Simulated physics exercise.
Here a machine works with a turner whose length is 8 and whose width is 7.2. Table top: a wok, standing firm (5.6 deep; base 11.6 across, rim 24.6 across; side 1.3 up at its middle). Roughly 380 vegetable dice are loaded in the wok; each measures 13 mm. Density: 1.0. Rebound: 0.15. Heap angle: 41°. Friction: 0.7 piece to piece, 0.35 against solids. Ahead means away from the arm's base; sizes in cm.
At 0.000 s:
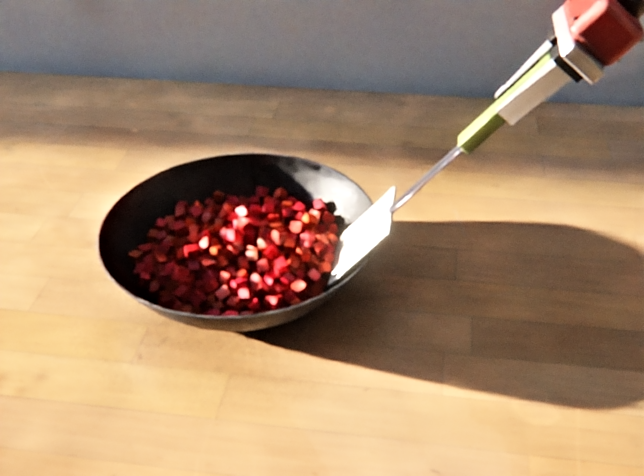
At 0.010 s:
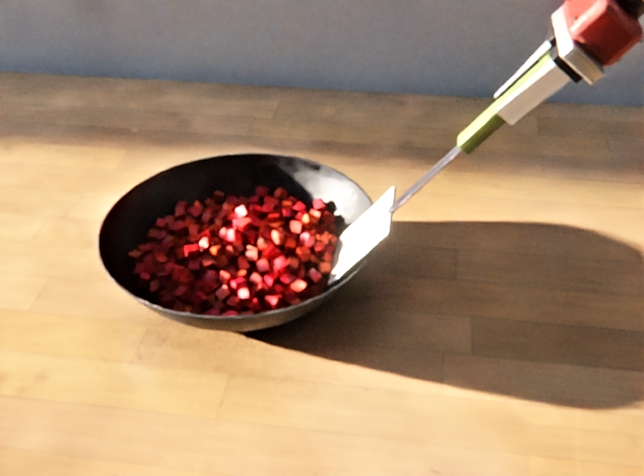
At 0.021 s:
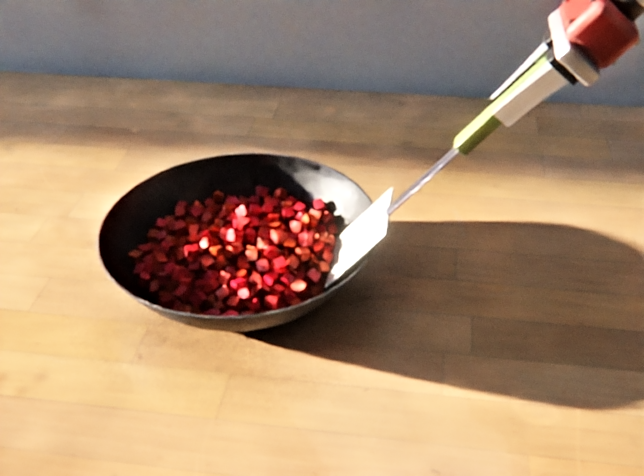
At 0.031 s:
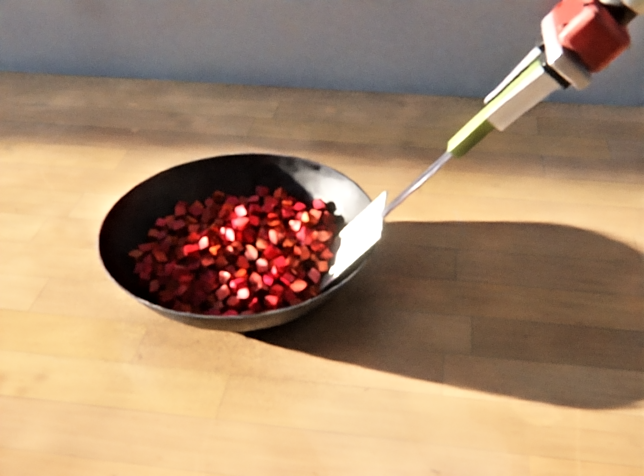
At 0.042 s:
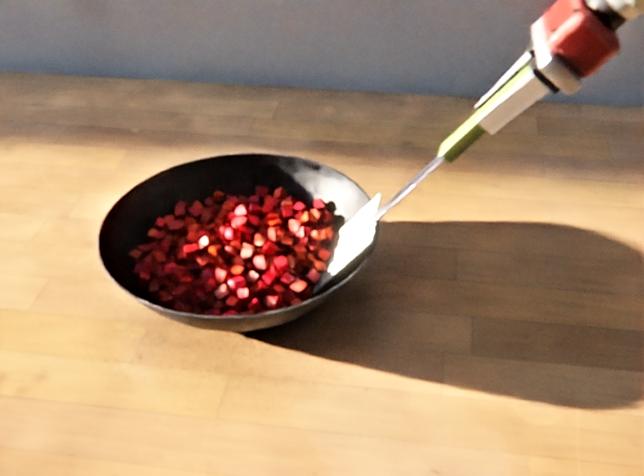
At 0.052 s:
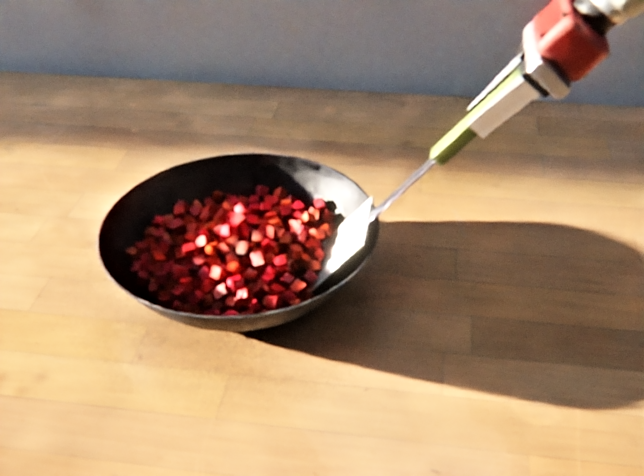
On a pale wooden table top before a plain grey-blue wall, seen from slightly above by a still camera, strong light throws a long shadow to the right. A dark wok left of centre holds a heap of small red vegetable dice, and a red and white machine arm reaches in from the upper right, holding a turner with a green-edged handle and white blade. The arm slides the turner slightly down and left inside the wok's right side, while the dice barely shift.
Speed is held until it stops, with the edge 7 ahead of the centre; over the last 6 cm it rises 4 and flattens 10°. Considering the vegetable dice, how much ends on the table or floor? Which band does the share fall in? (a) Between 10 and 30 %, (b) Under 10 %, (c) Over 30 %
a.
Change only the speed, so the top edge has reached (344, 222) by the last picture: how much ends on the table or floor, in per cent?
Roughly 35 per cent.
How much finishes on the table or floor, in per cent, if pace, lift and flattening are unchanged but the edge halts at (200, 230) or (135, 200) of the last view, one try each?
I'd say some 5 per cent, then some 50 per cent.
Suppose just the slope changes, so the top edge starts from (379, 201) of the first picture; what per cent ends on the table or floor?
About 30 per cent.
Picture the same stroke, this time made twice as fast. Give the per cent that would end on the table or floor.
Then about 40 per cent.
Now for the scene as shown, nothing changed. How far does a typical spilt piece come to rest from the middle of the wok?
Estimate: Near 18 cm.
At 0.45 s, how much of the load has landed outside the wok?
It works out to about 20 in a hundred.
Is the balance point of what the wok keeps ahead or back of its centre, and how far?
4.0 cm ahead.
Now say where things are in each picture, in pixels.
The first picture shows turner top edge at (393, 209), sloping 51°; upper third of the load around (242, 246), from x 135 to 330, top at y 190; 382 in the wok.
The second picture shows turner top edge at (392, 209), sloping 51°; upper third of the load around (242, 246), from x 135 to 330, top at y 190.
The third picture shows turner top edge at (390, 211), sloping 51°; upper third of the load around (243, 246), from x 135 to 330, top at y 190.
The fourth picture shows turner top edge at (384, 214), sloping 51°; upper third of the load around (243, 245), from x 135 to 330, top at y 190.
The fifth picture shows turner top edge at (376, 217), sloping 51°; upper third of the load around (239, 245), from x 135 to 330, top at y 190.
The sixth picture shows turner top edge at (369, 220), sloping 51°; upper third of the load around (237, 243), from x 135 to 330, top at y 190; 382 in the wok.
After 0.13 s, sloping 51°, highest piece 7 above the table; 381 in the wok, 1 on the blade or in flight.
After 0.21 s, sloping 47°, highest piece 9 above the table; 364 in the wok, 18 on the blade or in flight.
After 0.45 s, sloping 41°, highest piece 9 above the table; 303 in the wok, 70 on the table or floor, 9 on the blade or in flight.
After 1.50 s, sloping 41°, highest piece 7 above the table; 301 in the wok, 81 on the table or floor.
At rest, 301 in the wok, 81 on the table or floor. That is 21 % on the table or floor.
